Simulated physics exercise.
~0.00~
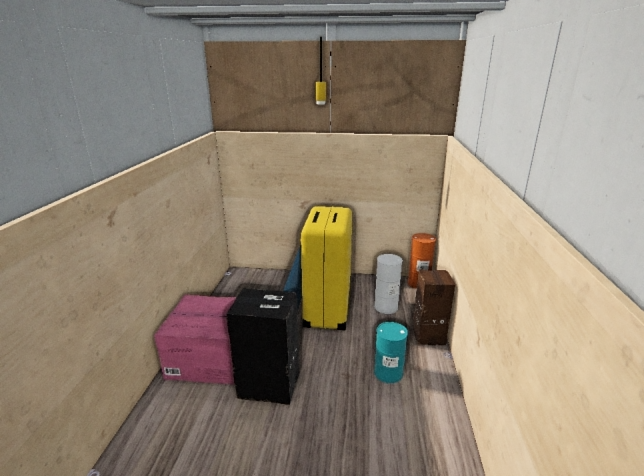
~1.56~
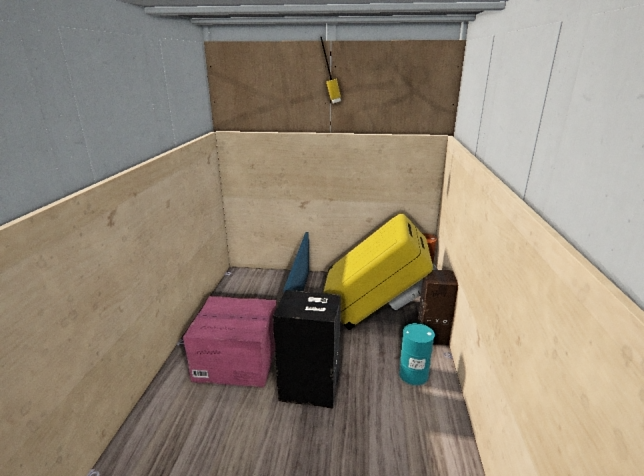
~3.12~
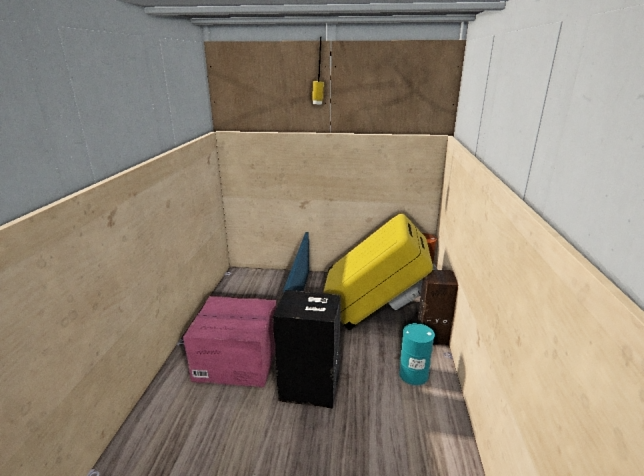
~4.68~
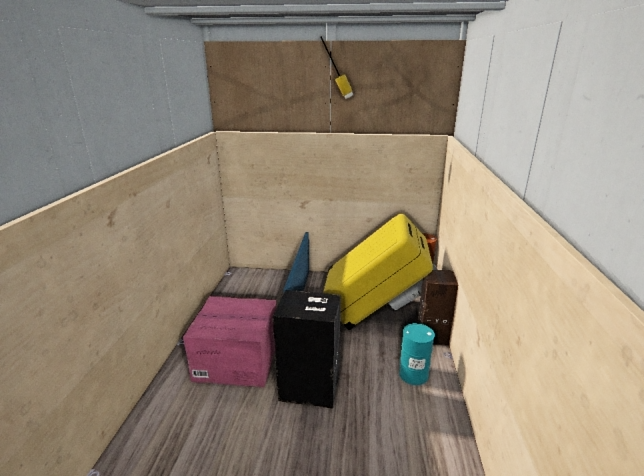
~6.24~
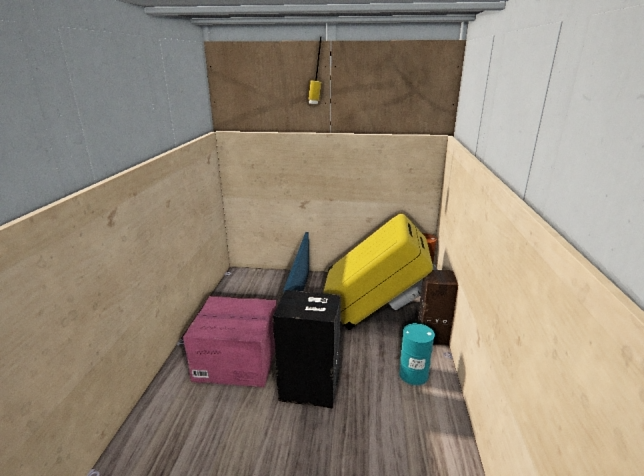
The yellow case tips right and ends leaning, while the pink and black boxes slide right.
